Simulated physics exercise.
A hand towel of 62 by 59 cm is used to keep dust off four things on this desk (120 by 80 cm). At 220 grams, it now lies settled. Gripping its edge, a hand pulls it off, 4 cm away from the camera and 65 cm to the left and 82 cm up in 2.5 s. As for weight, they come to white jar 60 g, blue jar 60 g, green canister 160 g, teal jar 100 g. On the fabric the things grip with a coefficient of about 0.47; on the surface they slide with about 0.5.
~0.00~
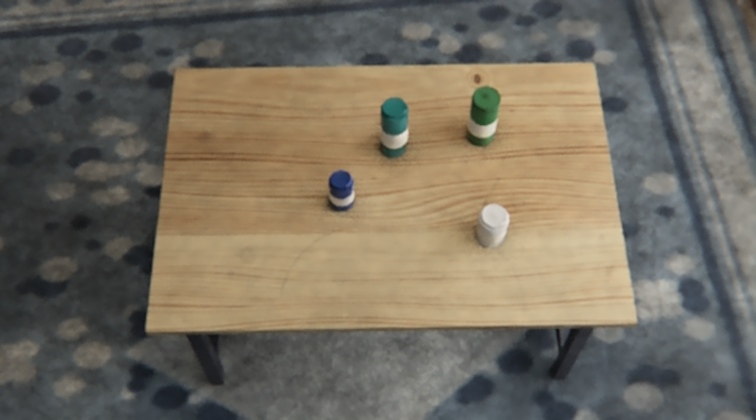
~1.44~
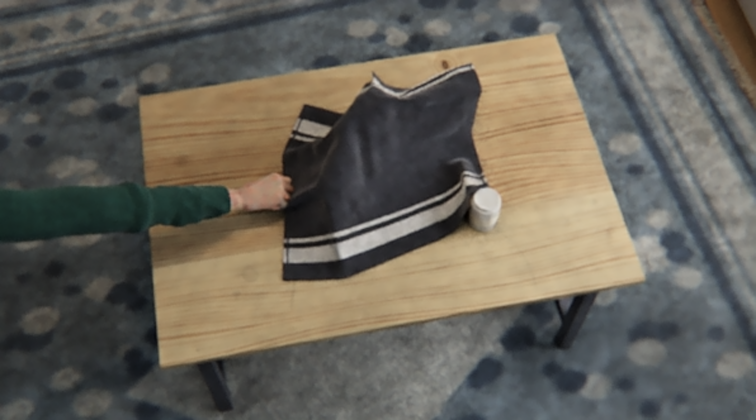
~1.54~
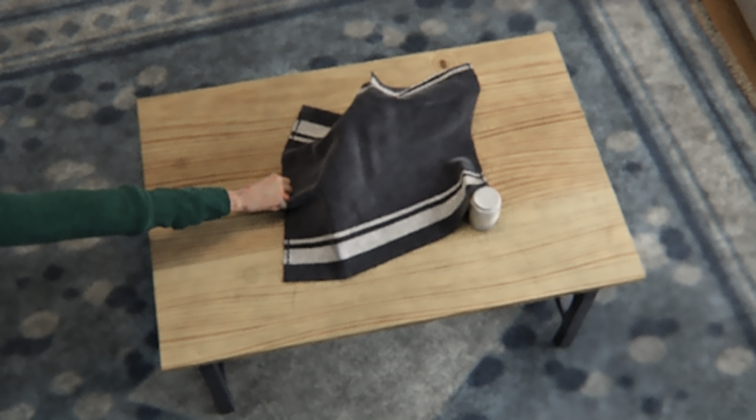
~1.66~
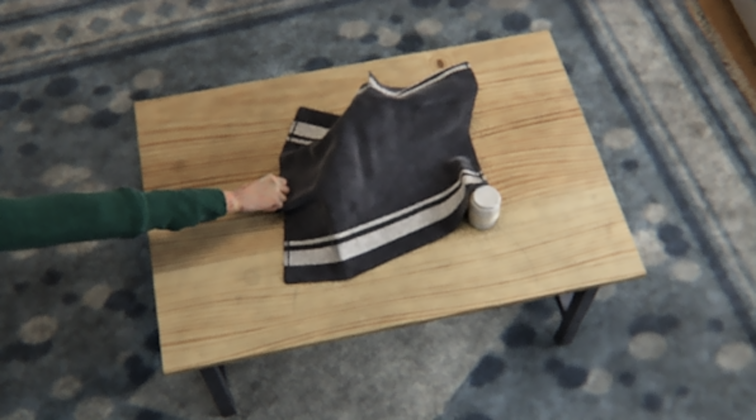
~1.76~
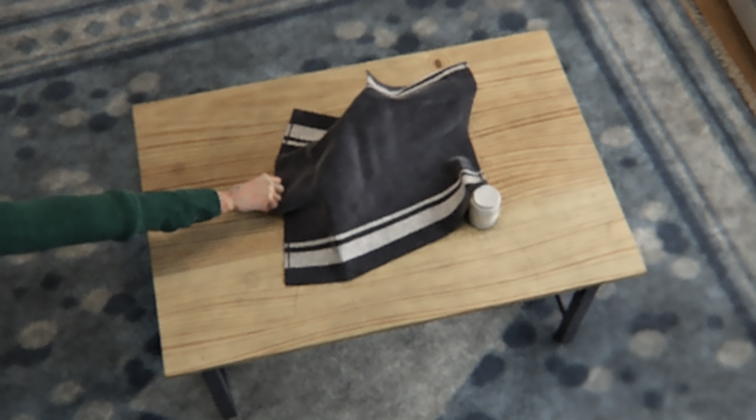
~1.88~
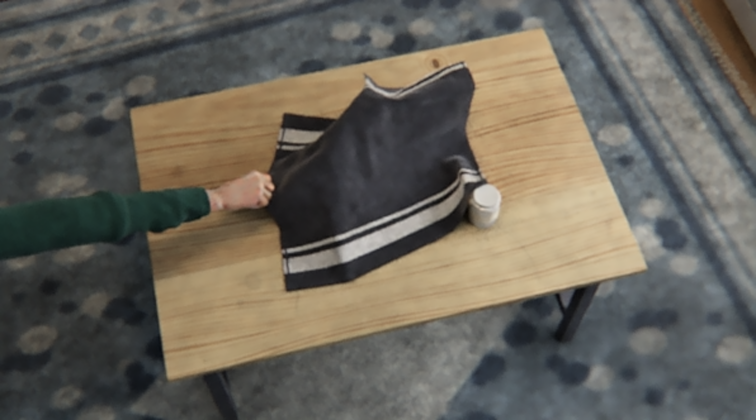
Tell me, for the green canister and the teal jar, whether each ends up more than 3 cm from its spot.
My guess is the green canister holds its position; my guess is the teal jar changes position.
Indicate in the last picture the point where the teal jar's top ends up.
End position in the last picture: Approx. (323, 150).
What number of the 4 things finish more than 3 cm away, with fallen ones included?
That comes to 2 of the things.
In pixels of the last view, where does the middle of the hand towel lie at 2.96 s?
Centre in the last view: Approx. (169, 147).
At 2.4 s, middle of the hand towel at (300, 153); teal jar 7 cm off its start, blue jar on its side, 11 cm off its start, white jar 2 cm off its start.
At 3.0 s, middle of the hand towel at (169, 147); teal jar on its side, 13 cm off its start, blue jar on its side, 32 cm off its start, white jar 2 cm off its start.
At 3.5 s, middle of the hand towel at a place out of view; teal jar on its side, 13 cm off its start at (323, 150), blue jar over the edge, white jar 2 cm off its start at (487, 195).
At 4.0 s, middle of the hand towel at a place out of view; teal jar on its side, 13 cm off its start, blue jar over the edge, white jar 2 cm off its start.
At 4.8 s, middle of the hand towel at a place out of view; teal jar on its side, 13 cm off its start at (323, 150), green canister 0 cm off its start at (457, 78), blue jar over the edge, white jar 2 cm off its start at (487, 195).
